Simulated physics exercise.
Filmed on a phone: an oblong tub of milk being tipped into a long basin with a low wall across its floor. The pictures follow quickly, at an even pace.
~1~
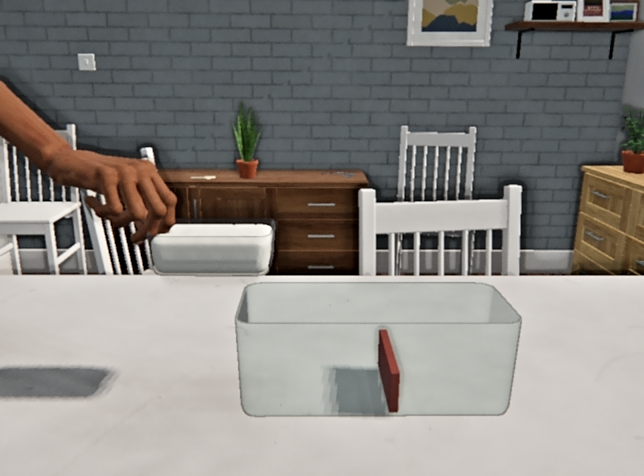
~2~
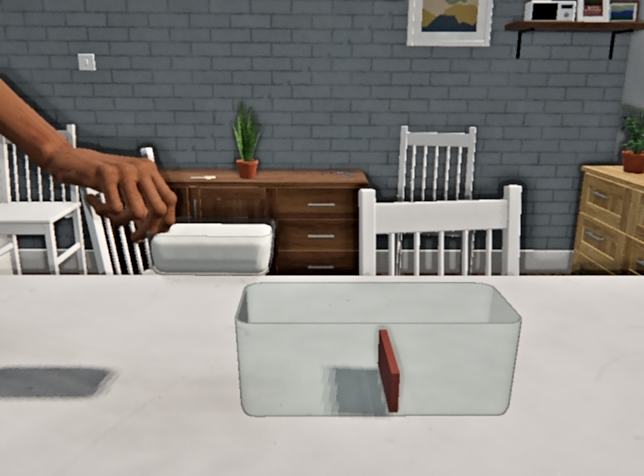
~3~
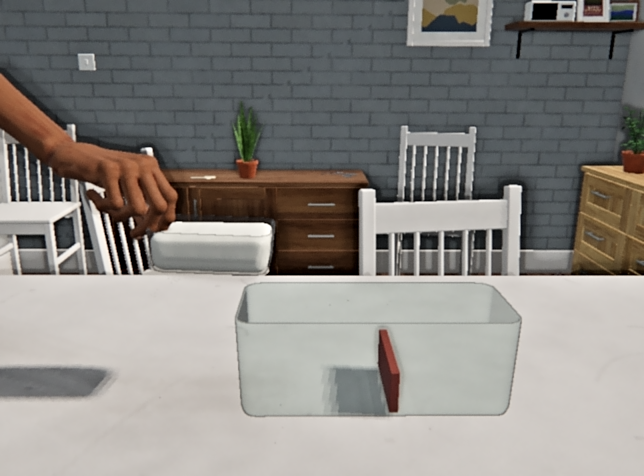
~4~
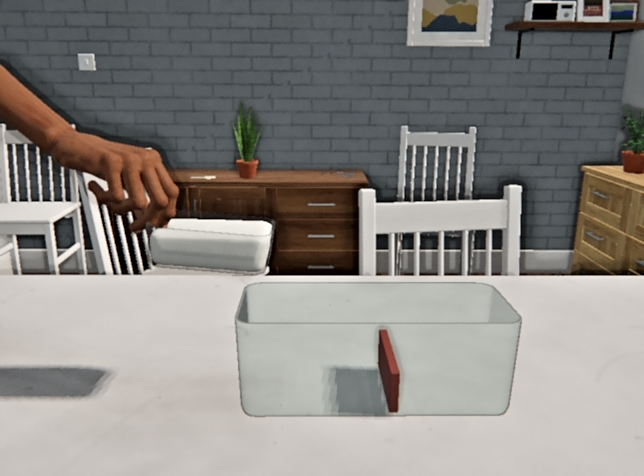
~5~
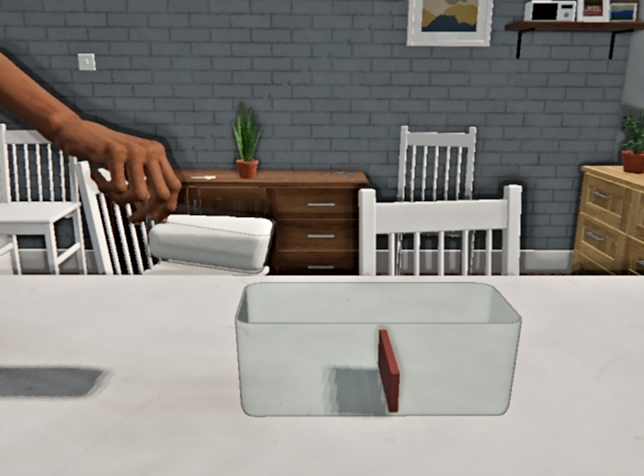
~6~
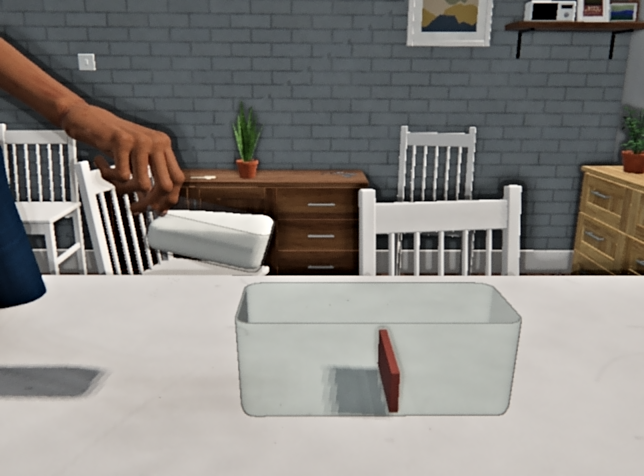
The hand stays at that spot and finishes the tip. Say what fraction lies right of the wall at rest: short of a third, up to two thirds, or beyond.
In the end less than a third is right of the wall.
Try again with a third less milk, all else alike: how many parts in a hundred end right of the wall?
Some 5 per cent.
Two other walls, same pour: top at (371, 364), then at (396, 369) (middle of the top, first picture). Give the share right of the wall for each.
Roughly 25 per cent, and 15 per cent.
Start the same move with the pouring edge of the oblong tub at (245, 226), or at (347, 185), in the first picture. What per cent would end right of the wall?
Roughly 0 per cent, and 80 per cent.
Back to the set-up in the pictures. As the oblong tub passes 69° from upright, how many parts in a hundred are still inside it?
About 25 per cent.
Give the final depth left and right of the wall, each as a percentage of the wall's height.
Near 30 on the left, 0 on the right.
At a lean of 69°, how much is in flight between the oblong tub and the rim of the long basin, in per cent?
Close to 50 per cent.
A moment on, the oblong tub is tipped part way and 24 per cent is still to pour, 28 is left of the wall and 0 right of it.
Next, the oblong tub is tipped right over and 3 per cent is still to pour, 89 is left of the wall and 1 right of it.
Then the oblong tub is tipped right over and 0 per cent is still to pour, 97 is left of the wall and 1 right of it.
Later the oblong tub is tipped right over and 0 per cent is still to pour, 96 is left of the wall and 1 right of it.
Finally, 96 per cent lies left of the wall, 2 right of it and 2 outside.
